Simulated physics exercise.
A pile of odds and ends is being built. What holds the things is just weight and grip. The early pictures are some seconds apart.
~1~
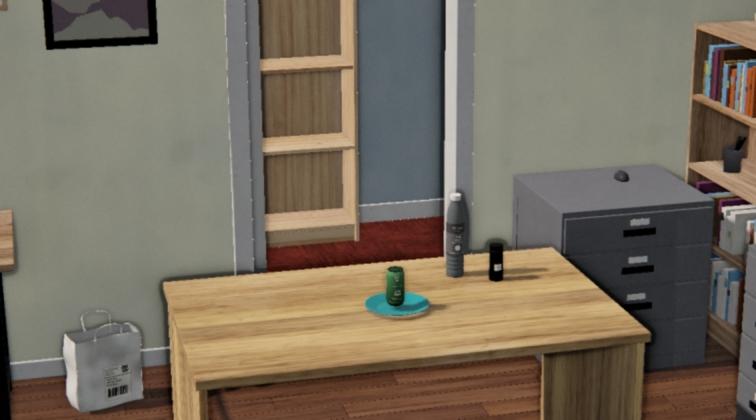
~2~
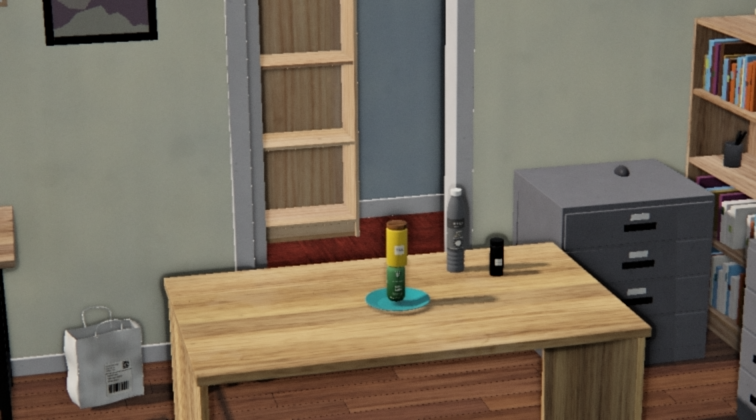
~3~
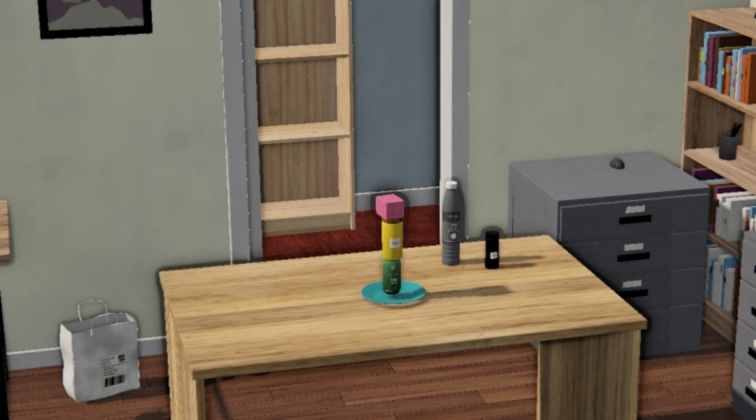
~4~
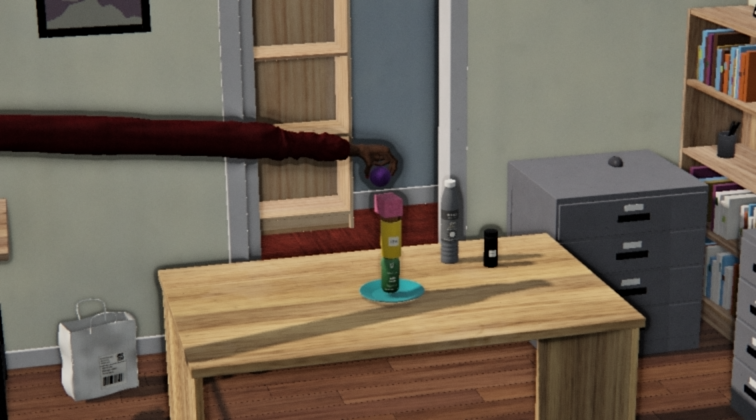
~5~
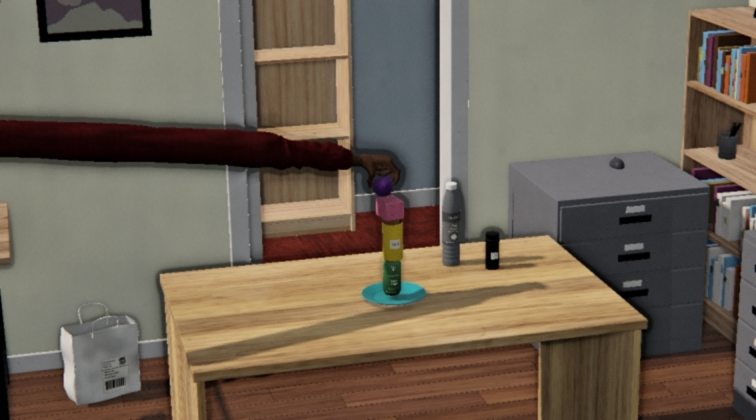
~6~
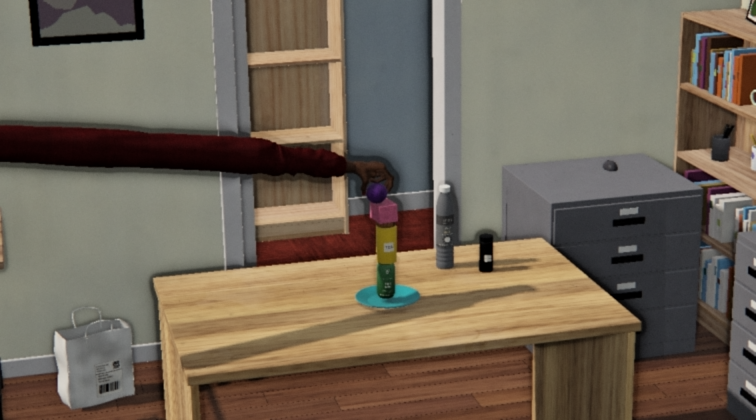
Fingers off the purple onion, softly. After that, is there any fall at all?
No, none.
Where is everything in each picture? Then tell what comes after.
In the first picture, the last thing is not in view yet; grey bottle (455, 235).
In the second picture, the last thing is not in view yet.
In the third picture, the last thing is not in view yet; yellow jar (393, 237).
In the fourth picture, on its way; purple onion (380, 176); grey bottle (450, 221).
In the fifth picture, on its way; purple onion (383, 186); pink block (390, 208).
In the sixth picture, set down, still held; purple onion (377, 193); yellow jar (386, 241).
Then, 0.20 s after the last picture, nothing has stirred.
Then, 0.30 s after the last picture, purple onion resting near (377, 194).
At rest, all 7 in place. Seen from the same camera at the end, purple onion near (377, 194). The pile holds.
